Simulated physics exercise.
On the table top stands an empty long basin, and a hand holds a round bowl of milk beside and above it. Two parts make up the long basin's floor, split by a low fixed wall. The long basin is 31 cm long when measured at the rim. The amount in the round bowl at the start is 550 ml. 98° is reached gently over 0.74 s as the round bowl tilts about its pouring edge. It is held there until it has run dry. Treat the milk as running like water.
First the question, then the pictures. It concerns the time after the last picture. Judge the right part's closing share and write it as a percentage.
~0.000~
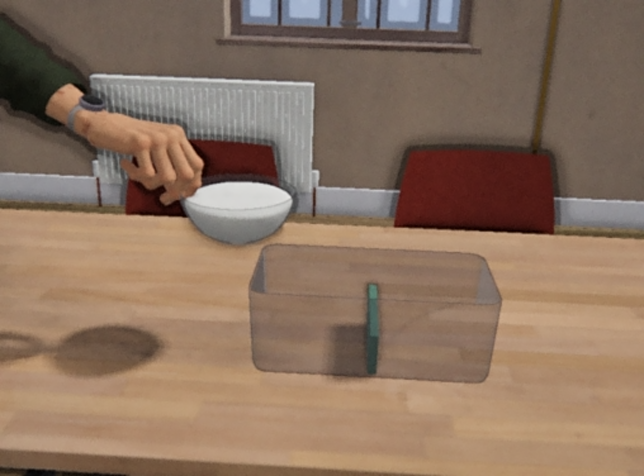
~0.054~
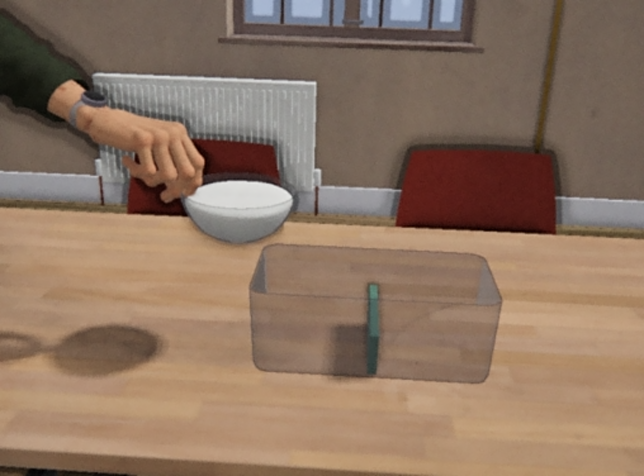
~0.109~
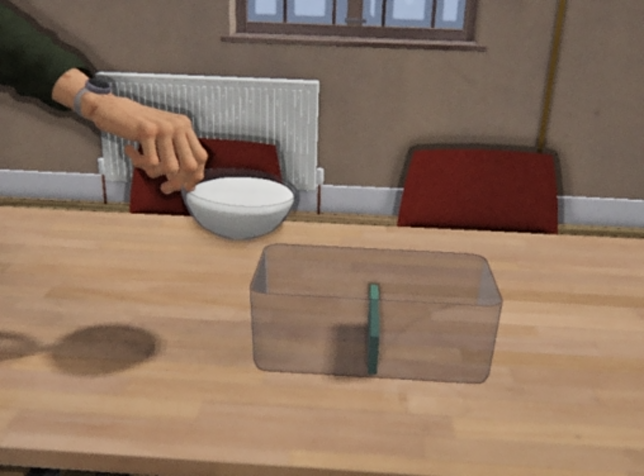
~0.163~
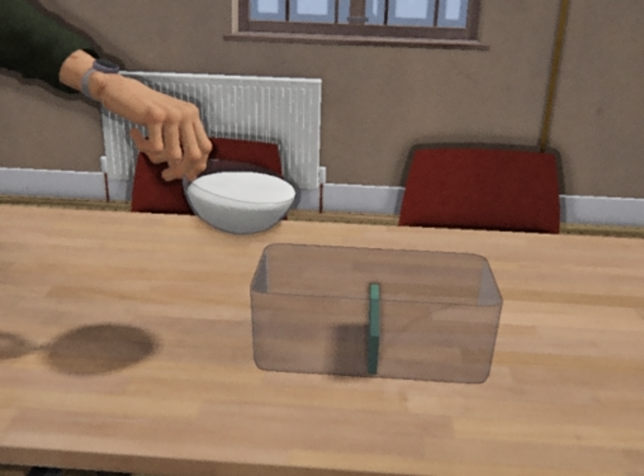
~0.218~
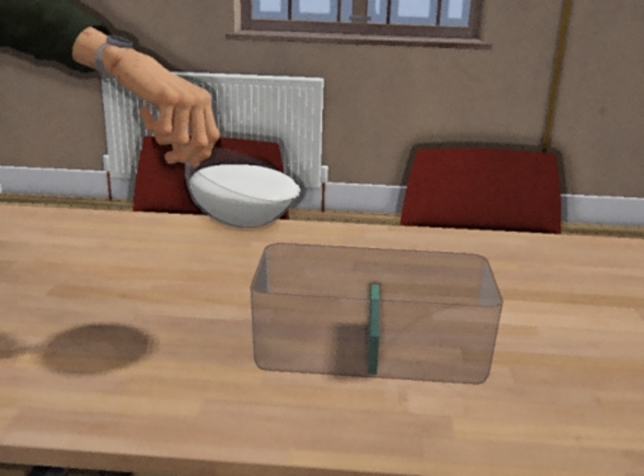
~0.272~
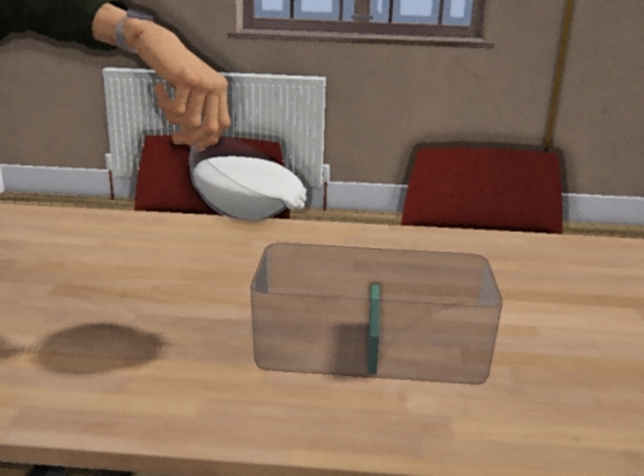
I would judge it at 44 per cent.
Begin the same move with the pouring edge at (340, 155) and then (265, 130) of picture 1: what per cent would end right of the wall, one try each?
Roughly 90 per cent the first time and 20 per cent the second.
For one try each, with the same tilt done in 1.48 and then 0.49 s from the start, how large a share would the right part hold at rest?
In order, 10 and 50 per cent.
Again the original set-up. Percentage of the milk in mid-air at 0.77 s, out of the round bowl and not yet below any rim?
Roughly 4 %.
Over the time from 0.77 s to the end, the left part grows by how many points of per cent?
Near 5 in a hundred.
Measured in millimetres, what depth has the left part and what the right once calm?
Once settled, the left stands around 14 mm and the right around 12 mm.
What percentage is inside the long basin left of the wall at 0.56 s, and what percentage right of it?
Lab note: Left near 28, right near 1.
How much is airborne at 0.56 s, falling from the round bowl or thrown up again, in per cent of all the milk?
It comes to about 54 percent.
Then, 0.56 s in, the tilt is 85° and 18 per cent is still to pour, 27 is left of the wall and 1 right of it.
Then, 0.77 s in, the tilt is 98° and 0 per cent is still to pour, 49 is left of the wall and 47 right of it.
Then, 1.00 s in, the tilt is 98° and 0 per cent is still to pour, 54 is left of the wall and 44 right of it.
Then, 1.24 s in, the tilt is 98° and 0 per cent is still to pour, 54 is left of the wall and 44 right of it.
Finally, 54 per cent lies left of the wall, 44 right of it and 2 outside.
